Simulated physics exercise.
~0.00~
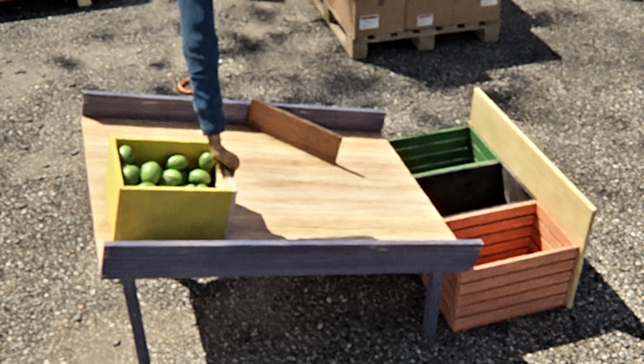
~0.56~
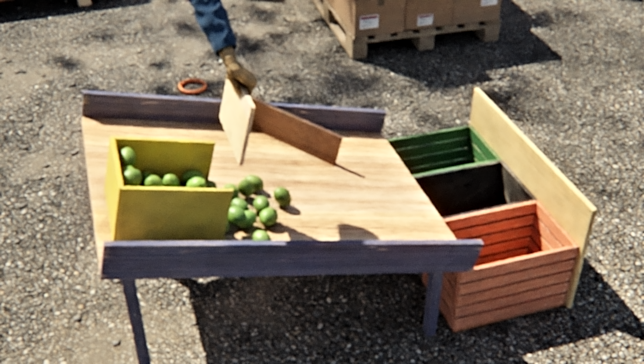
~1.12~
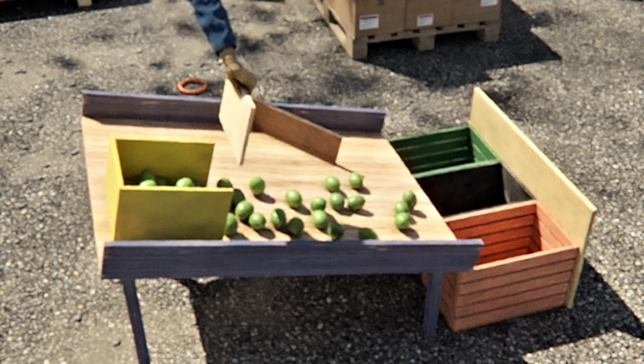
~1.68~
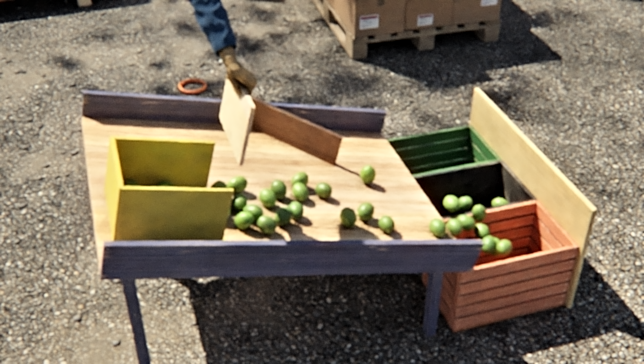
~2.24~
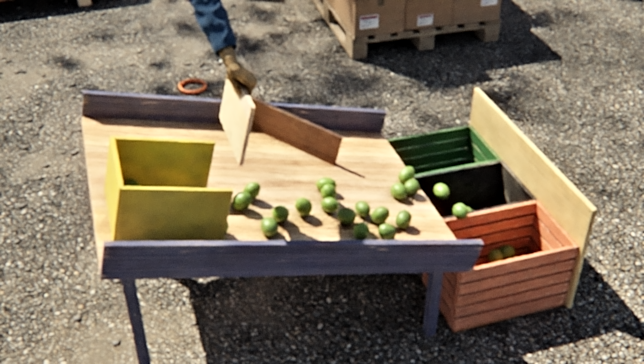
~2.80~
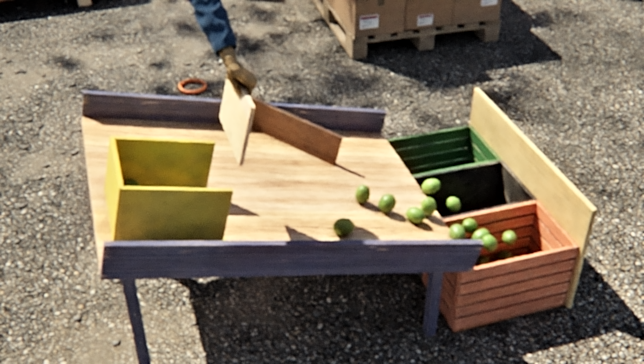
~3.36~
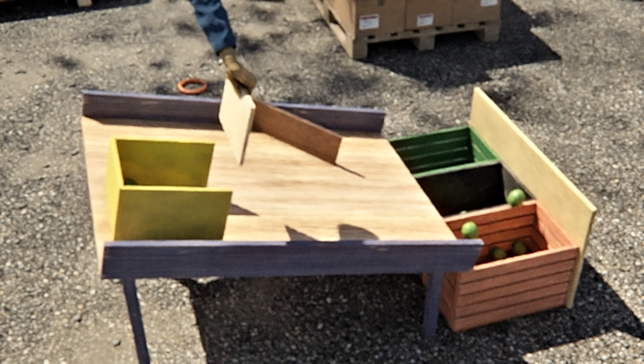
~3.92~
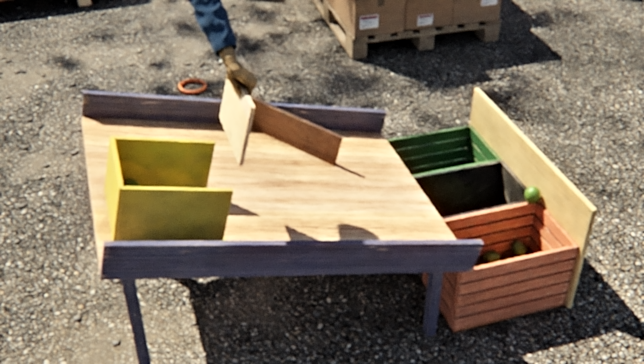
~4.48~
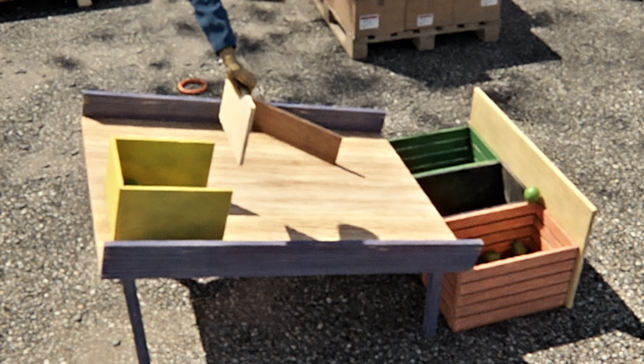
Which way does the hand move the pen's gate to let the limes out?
The hand moves the gate up, away from the open side of the yellow pen, and then holds it there.
